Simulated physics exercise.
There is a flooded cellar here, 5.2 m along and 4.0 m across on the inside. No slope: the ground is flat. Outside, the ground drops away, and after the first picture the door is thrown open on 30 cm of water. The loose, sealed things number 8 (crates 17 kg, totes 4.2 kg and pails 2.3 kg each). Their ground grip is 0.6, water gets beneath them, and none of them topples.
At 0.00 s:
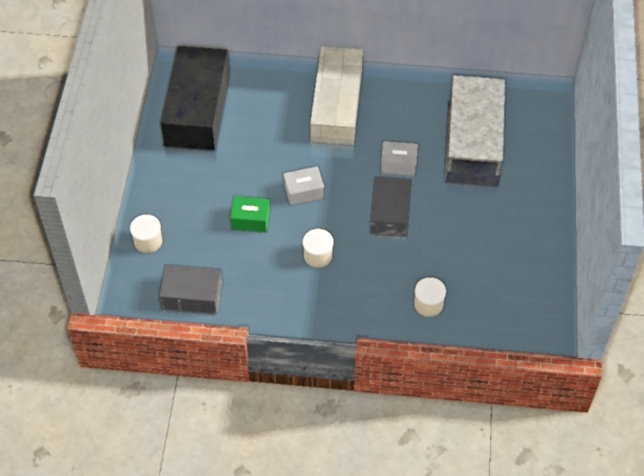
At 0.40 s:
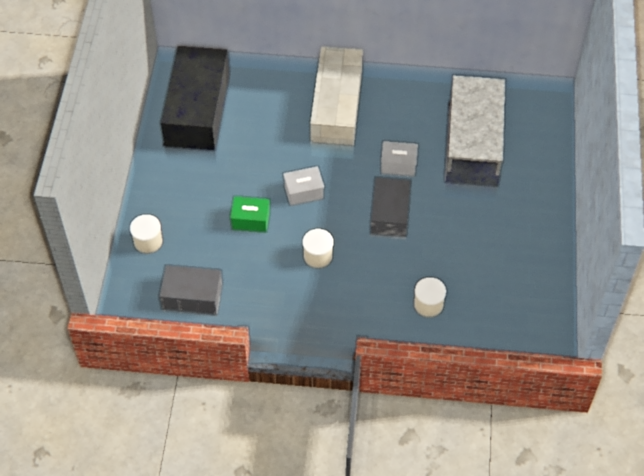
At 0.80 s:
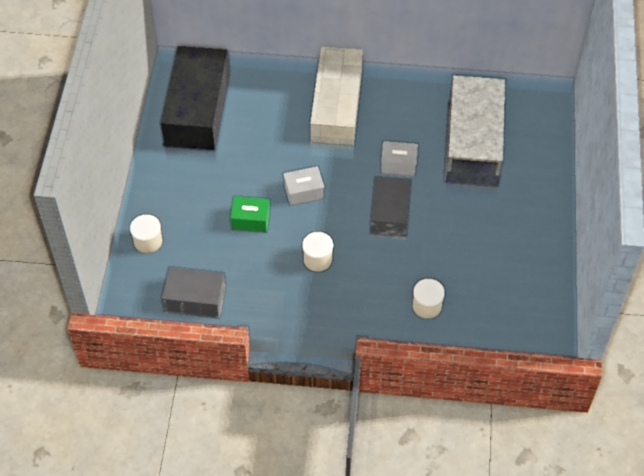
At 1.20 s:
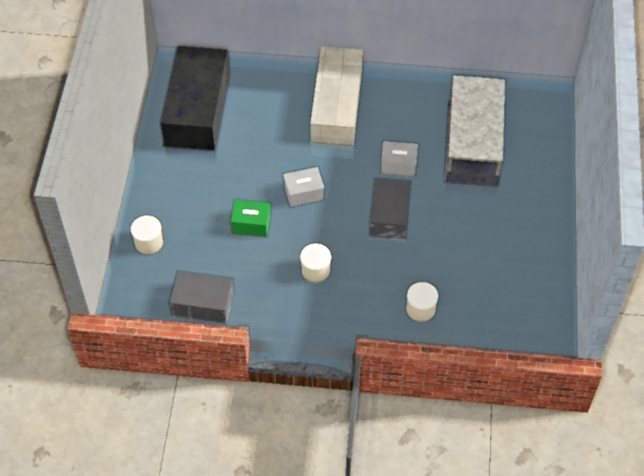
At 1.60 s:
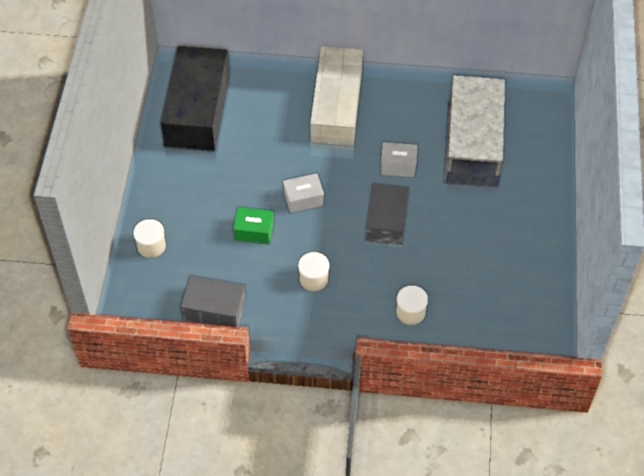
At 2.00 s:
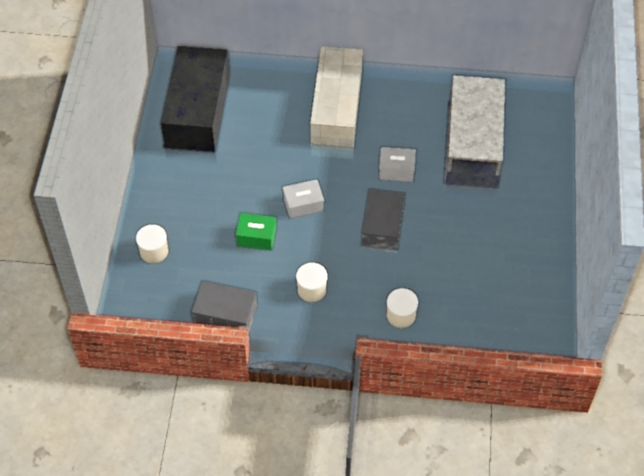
Door opening in the brick wall of a flooded room, then boxes and white pails drifting slowly toward the gap.
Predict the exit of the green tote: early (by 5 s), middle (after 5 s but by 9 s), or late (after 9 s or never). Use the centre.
Middle.
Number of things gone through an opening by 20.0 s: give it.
I count 8 of them.
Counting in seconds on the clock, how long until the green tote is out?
Close to 6.5 s, I'd say.
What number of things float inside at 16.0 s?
Then: 0.
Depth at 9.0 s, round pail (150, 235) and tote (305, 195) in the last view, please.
Depths: Near 21 cm, then near 19 cm.
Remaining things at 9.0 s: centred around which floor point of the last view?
That lands at roughly (281, 296).
After 4.0 s the green tote is near (254, 261), 0.7 m from its start, afloat; 3 of 8 are out; 5 afloat.
After 9.0 s the green tote has gone out (at 6.4 s); 5 of 8 are out; 3 afloat.
After 16.0 s the green tote has gone out (at 6.4 s); 8 of 8 are out; 0 afloat.
After 20.0 s the green tote has gone out (at 6.4 s); 8 of 8 are out; 0 afloat.
